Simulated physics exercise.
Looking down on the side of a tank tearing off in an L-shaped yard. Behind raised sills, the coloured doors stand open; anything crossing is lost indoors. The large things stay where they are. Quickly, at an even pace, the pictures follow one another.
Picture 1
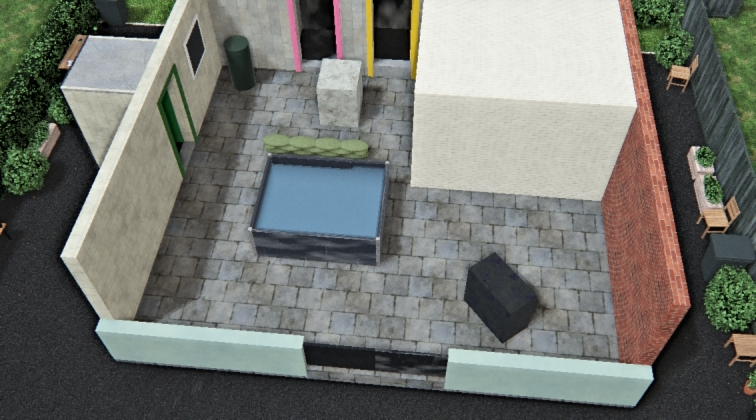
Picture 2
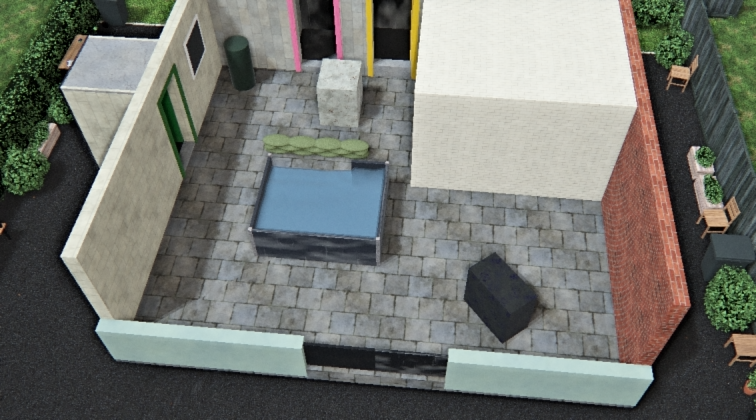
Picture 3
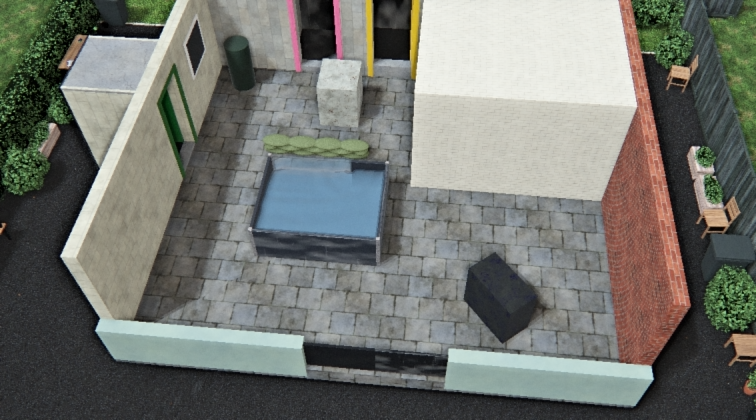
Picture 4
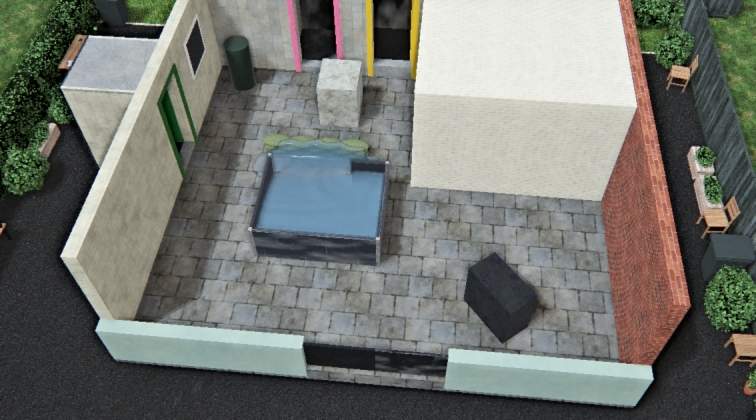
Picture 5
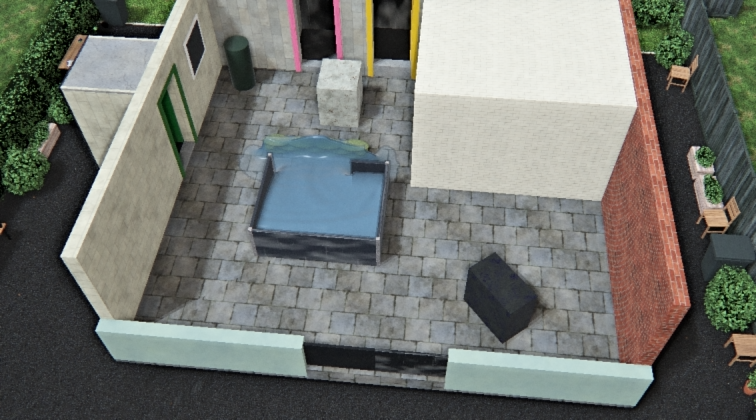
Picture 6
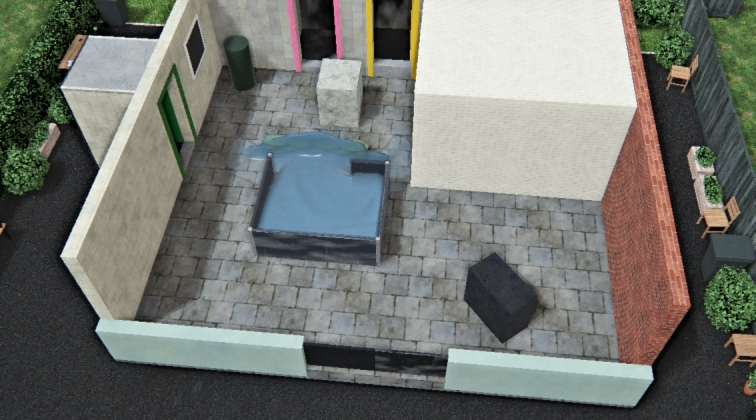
Water pours over the far side of a dark tank and spreads across the grey paving.
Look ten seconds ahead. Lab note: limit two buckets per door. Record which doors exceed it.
Record: Pink door under limit; yellow door under limit; green door over limit.
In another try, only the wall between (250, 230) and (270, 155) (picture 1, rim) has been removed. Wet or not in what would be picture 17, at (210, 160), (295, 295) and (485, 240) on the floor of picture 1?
First soaked, second unwetted, third unwetted.
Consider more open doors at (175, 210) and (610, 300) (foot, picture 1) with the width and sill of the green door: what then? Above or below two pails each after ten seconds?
First tops the limit, then falls short.
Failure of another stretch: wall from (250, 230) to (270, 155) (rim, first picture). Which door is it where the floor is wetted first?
Answer: The green door.
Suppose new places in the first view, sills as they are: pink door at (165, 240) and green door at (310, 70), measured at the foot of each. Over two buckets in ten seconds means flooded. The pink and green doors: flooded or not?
The pink door falls short and the green door exceeds it.
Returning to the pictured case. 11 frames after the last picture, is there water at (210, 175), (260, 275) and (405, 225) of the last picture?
Same order as asked: Drenched; dry as before; drenched.
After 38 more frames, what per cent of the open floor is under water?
It comes to 75 per cent.
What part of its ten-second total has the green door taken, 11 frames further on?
Share by then: About 35 in a hundred.
A moment on, water covers 25 % of the floor; the pink door not reached, the yellow door not reached, the green door under two buckets in.
Next, water covers 45 % of the floor; the pink door wet at the sill, nothing in, the yellow door wet at the sill, nothing in, the green door far over two buckets in.
Then, water covers 65 % of the floor; the pink door wet at the sill, nothing in, the yellow door wet at the sill, nothing in, the green door far over two buckets in.
Later, water covers 75 % of the floor; the pink door wet at the sill, nothing in, the yellow door wet at the sill, nothing in, the green door far over two buckets in.
In the end, water covers 90 % of the floor; the pink door under two buckets in, the yellow door wet at the sill, nothing in, the green door far over two buckets in.
